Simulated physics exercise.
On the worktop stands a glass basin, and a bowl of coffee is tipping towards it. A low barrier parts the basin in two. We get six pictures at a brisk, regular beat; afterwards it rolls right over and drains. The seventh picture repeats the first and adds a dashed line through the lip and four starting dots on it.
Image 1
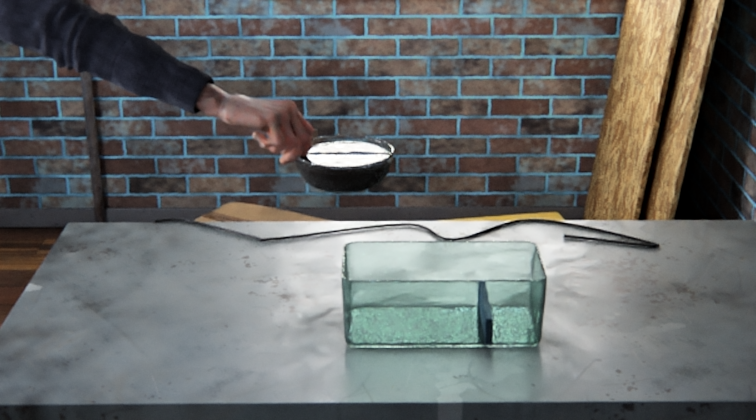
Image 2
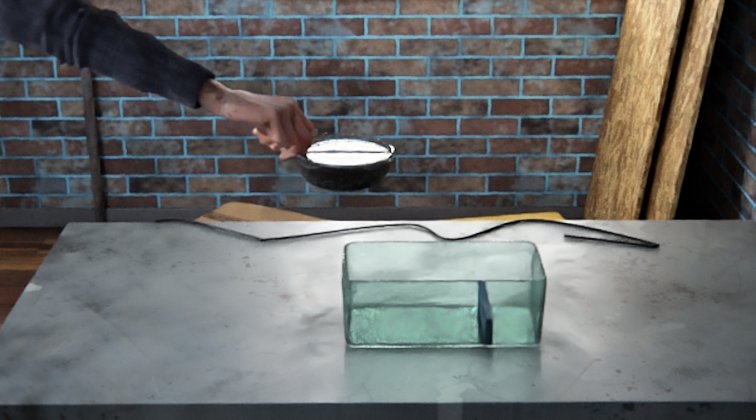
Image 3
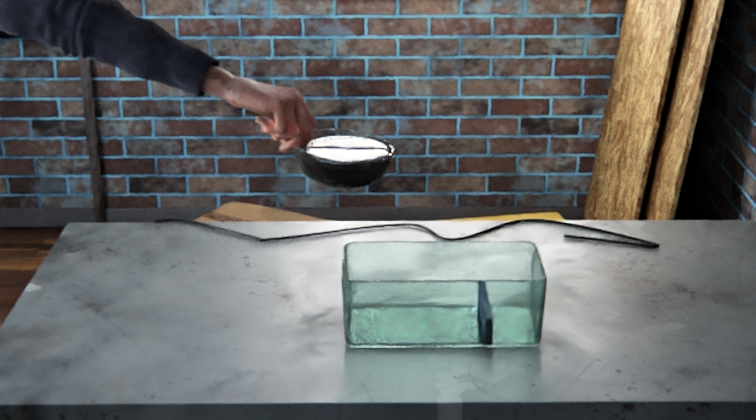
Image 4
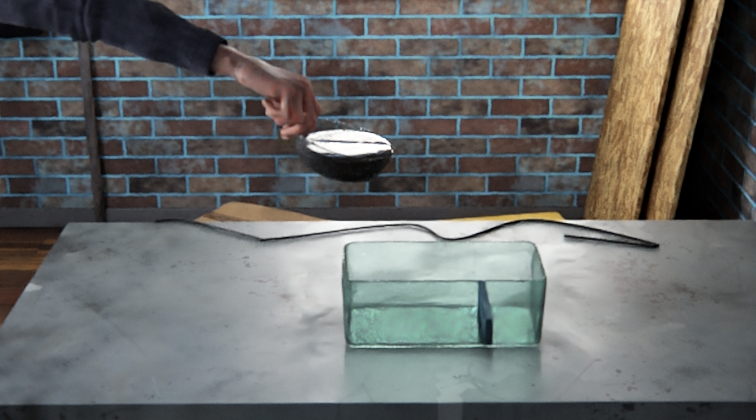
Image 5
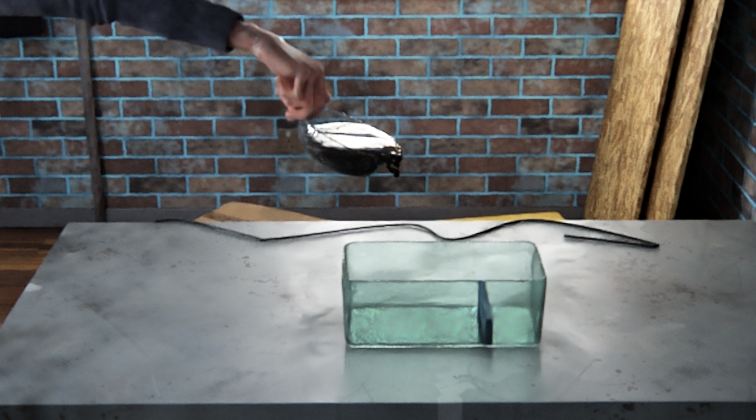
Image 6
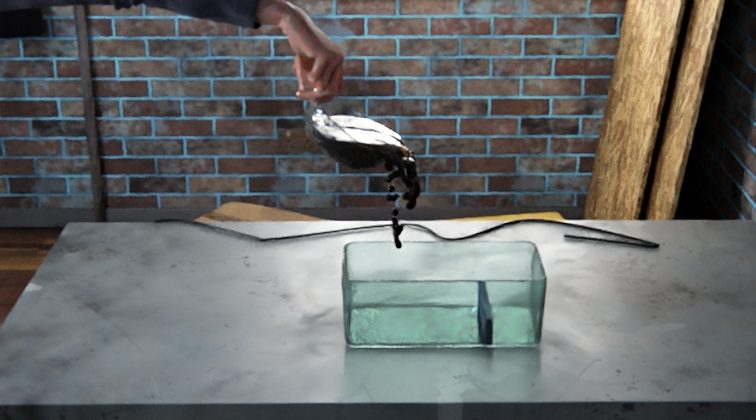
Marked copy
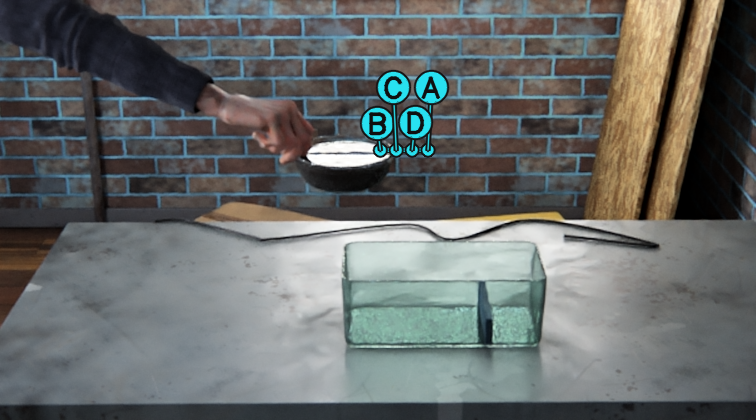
A hand tilting a dark bowl to the right above a divided glass basin, dark coffee spilling over the lip in drops.
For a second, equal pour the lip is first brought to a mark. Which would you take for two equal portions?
Go for D.
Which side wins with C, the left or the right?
The left side.
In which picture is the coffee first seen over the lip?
Picture 4.
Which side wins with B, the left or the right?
The left side.
In cyan, A at (427, 150); B at (380, 150); C at (396, 150); D at (412, 150).
For place A, about 28 % ends left of the wall and 71 % right of it.
For place B, about 92 % ends left of the wall and 6 % right of it.
For place C, about 77 % ends left of the wall and 21 % right of it.
For place D, about 45 % ends left of the wall and 52 % right of it; 3 % is lost outside.
